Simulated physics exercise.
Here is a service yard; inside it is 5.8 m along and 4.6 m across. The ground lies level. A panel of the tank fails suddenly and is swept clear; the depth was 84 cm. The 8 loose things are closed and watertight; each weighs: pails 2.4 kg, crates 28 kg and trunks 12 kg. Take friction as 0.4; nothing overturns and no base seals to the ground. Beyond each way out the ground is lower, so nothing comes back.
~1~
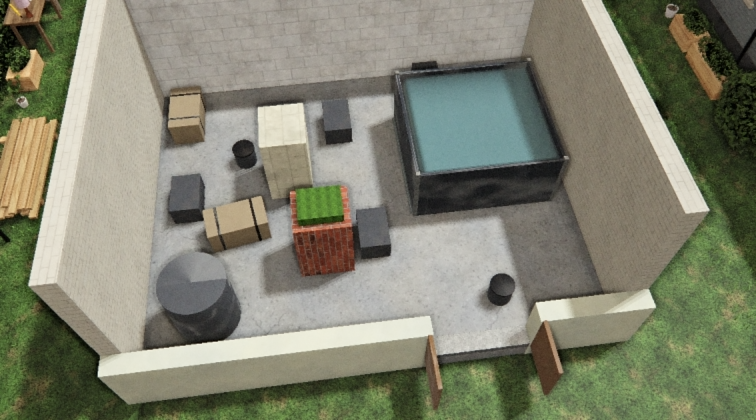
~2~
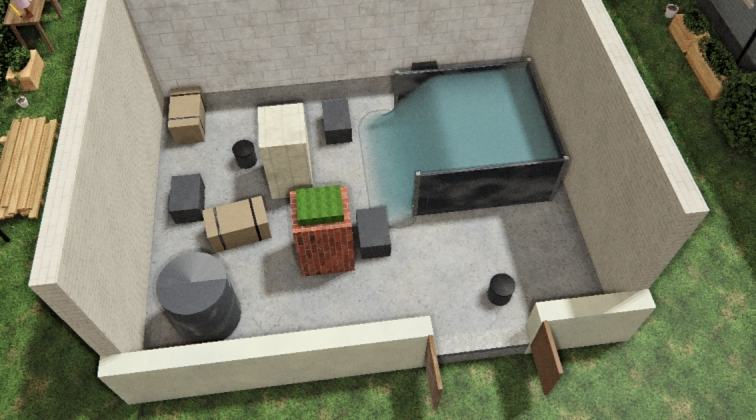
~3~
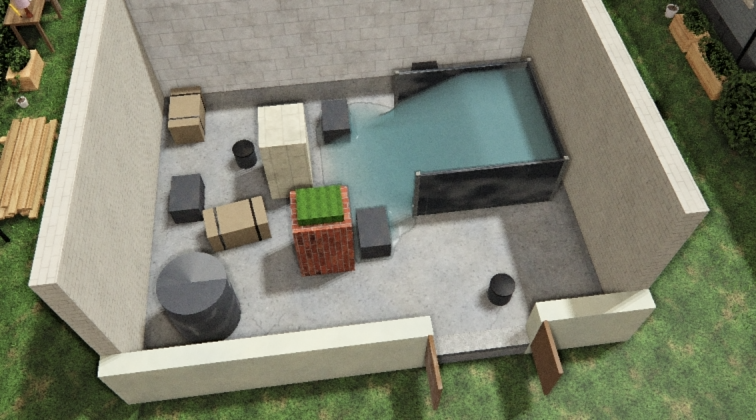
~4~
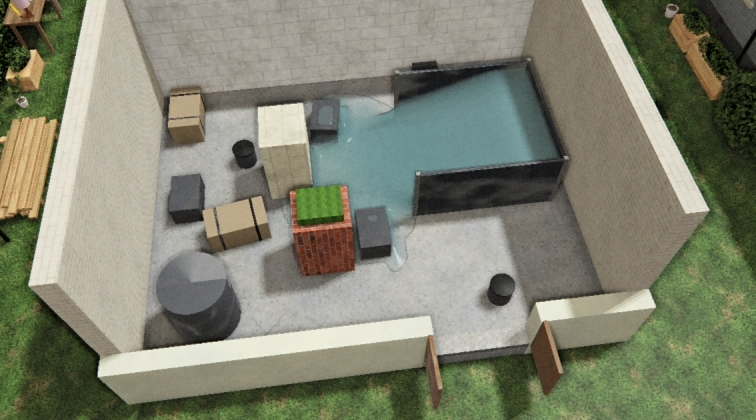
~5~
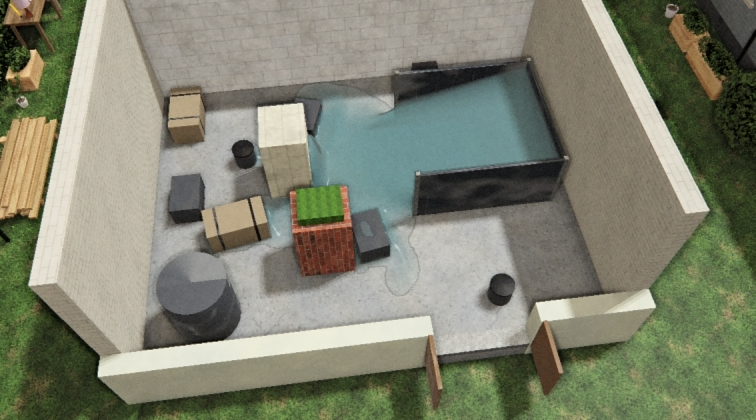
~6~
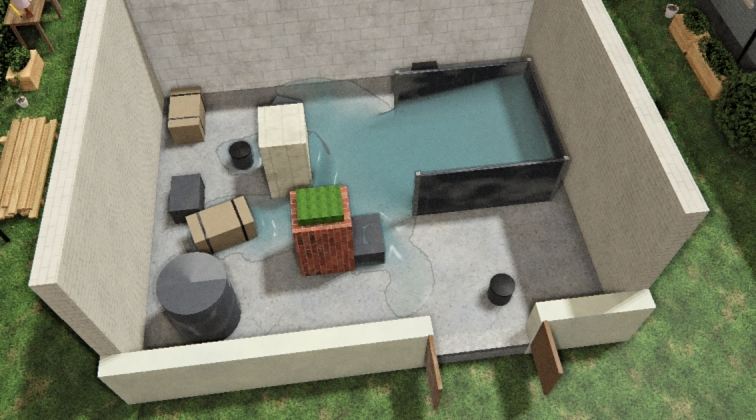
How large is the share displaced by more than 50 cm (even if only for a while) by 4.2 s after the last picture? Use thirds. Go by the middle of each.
It is two thirds or above.
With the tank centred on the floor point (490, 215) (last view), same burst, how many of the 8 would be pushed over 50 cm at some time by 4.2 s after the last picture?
In that case 8 of them.
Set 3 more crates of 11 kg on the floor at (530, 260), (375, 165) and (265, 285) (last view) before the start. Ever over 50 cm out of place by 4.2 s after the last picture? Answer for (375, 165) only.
It is more.
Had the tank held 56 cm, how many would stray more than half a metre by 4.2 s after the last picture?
Then 7.
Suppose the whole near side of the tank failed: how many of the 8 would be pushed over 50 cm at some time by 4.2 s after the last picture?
In that case 4 of them.
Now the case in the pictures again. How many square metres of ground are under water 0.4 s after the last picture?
Roughly 15 m2.
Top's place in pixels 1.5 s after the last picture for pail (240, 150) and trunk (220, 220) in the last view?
Near (183, 136) and (177, 244).
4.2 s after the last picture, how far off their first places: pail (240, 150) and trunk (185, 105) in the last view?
In turn: 60 cm, 150 cm.
Then, 0.4 s after the last picture 2 of 8 are over 50 cm from their spots; 0 afloat.
Then, 1.5 s after the last picture 4 of 8 are over 50 cm from their spots; 5 afloat.
Then, 2.8 s after the last picture 6 of 8 are over 50 cm from their spots; 5 afloat.
Then, 4.2 s after the last picture 7 of 8 are over 50 cm from their spots, and 8 have been at some point; 6 afloat.
